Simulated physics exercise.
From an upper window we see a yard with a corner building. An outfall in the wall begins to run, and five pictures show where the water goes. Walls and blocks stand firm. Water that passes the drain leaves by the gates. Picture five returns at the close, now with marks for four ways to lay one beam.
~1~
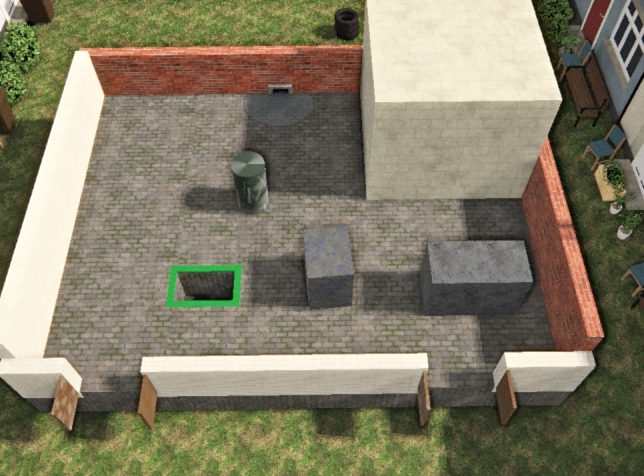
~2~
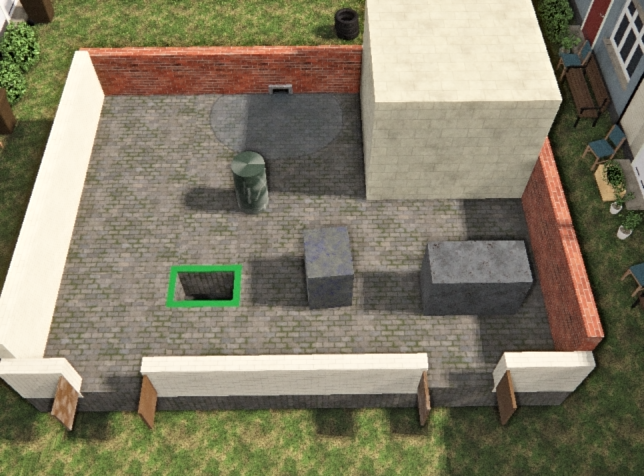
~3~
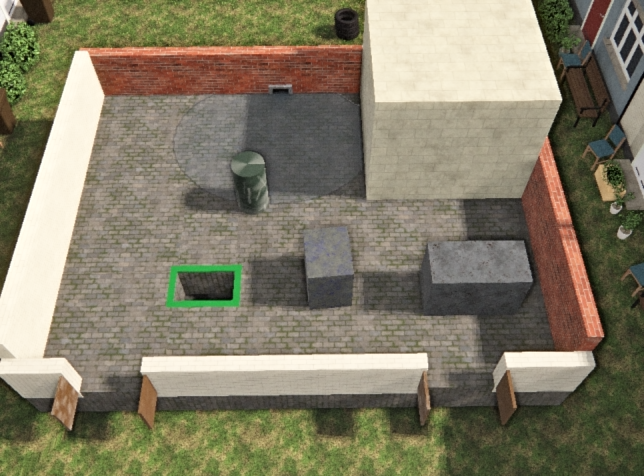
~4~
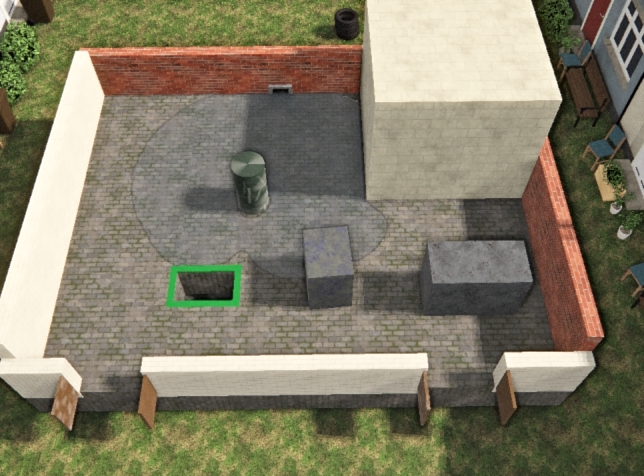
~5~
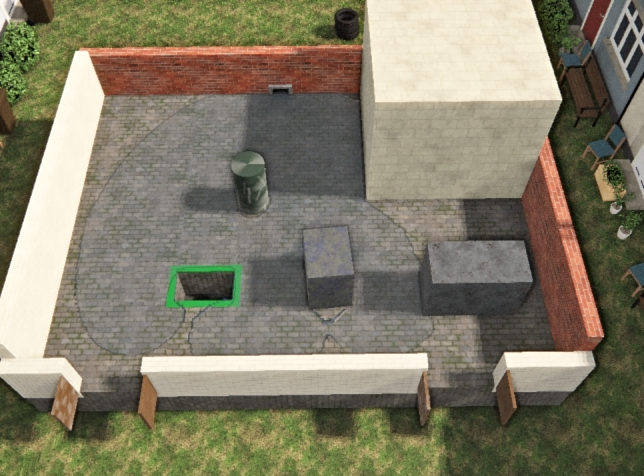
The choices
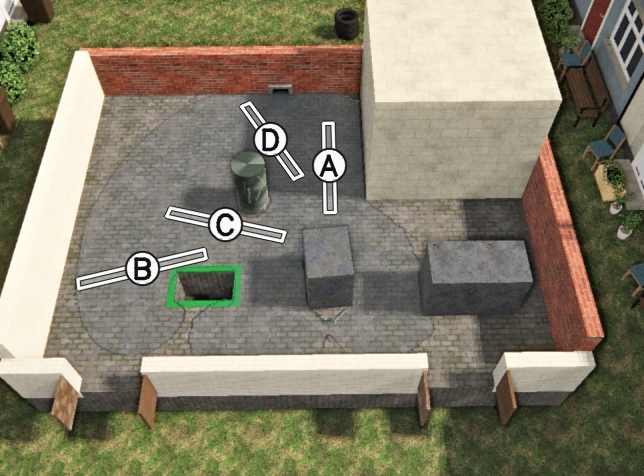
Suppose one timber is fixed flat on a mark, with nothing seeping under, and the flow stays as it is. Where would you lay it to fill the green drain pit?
A.
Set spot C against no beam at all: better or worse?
Spot C is worse.
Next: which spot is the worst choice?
C it is.
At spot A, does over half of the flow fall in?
No, it does not.
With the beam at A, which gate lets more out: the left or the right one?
The left one.
In white, A from (330, 212) to (328, 123); B from (78, 283) to (205, 253); C from (168, 212) to (283, 236); D from (245, 104) to (298, 176).
If A is chosen, about 27 % of the stream goes into the green drain pit, about 72 % out by the gates.
If B is chosen, about 18 % of the stream goes into the green drain pit, about 79 % out by the gates.
If C is chosen, about 8 % of the stream goes into the green drain pit, about 91 % out by the gates.
If D is chosen, about 21 % of the stream goes into the green drain pit, about 78 % out by the gates.
